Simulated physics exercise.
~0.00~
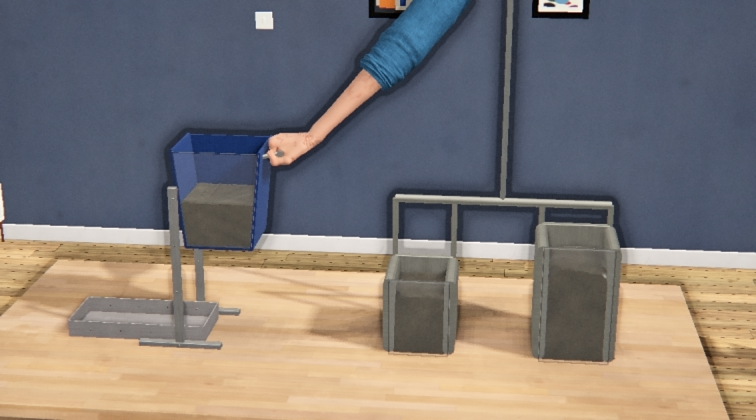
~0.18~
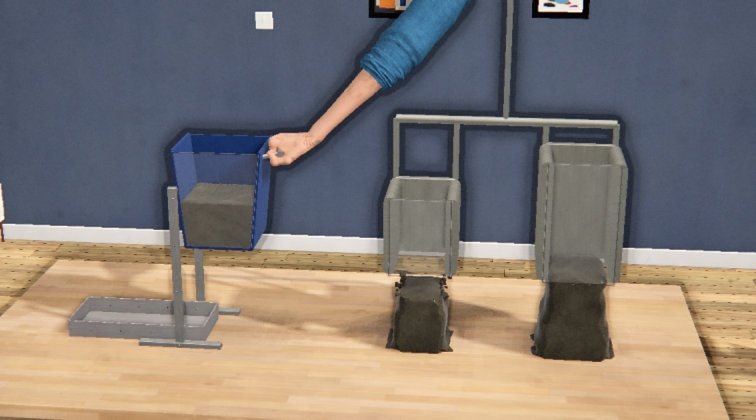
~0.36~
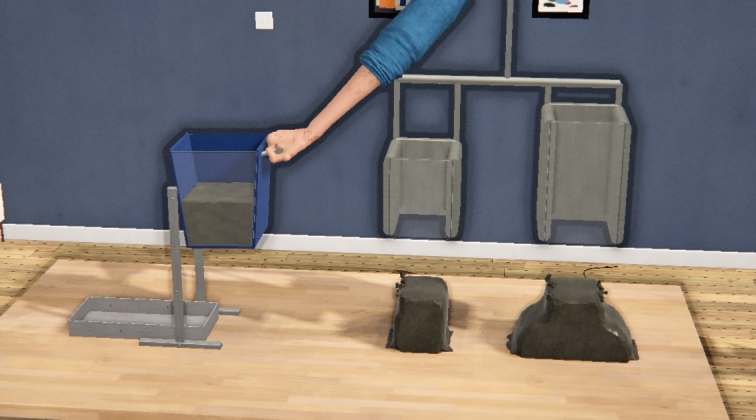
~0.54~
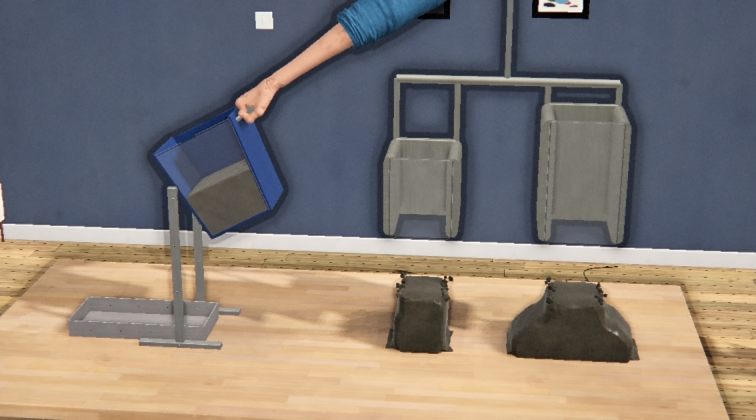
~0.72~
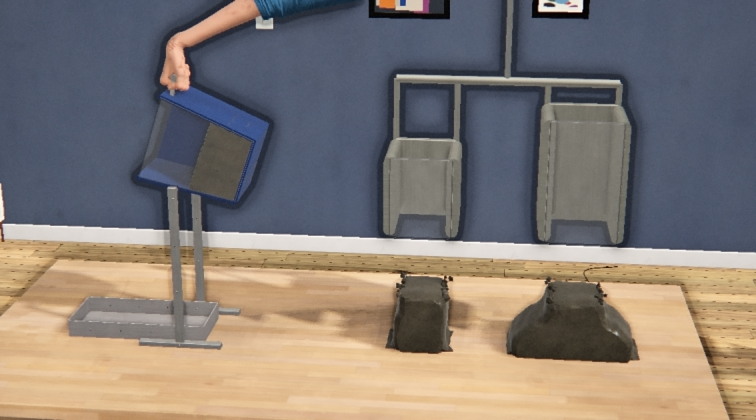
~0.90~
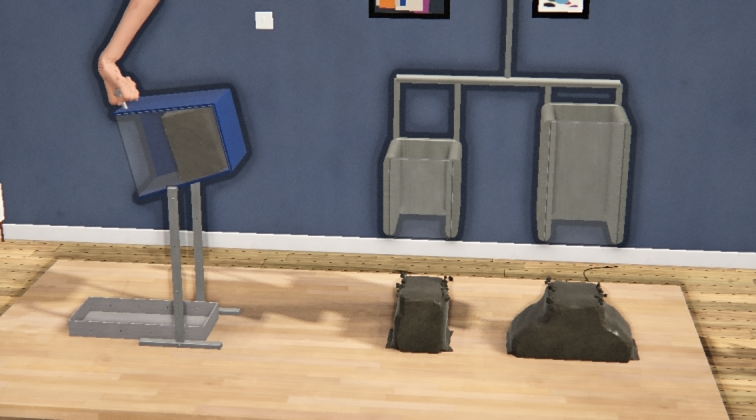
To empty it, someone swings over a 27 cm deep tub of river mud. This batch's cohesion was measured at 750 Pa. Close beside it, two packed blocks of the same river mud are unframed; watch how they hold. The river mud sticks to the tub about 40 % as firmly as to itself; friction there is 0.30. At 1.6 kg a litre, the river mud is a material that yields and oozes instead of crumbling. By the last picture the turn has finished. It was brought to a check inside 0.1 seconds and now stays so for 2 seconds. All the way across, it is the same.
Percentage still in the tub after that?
Some 0 %.
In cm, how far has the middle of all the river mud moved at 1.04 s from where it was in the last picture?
About 7 cm.
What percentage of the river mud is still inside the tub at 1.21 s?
About 65 %.
By 1.04 s, the tub is at 103 degrees and holds 100 %.
By 1.21 s, the tub is at 103 degrees and holds 65 %.
By 1.38 s, the tub is at 103 degrees and holds 15 %.
By 1.55 s, the tub is at 103 degrees and holds 0 %.
By 2.90 s, at the end, the tub is at 103 degrees and holds 0 %.
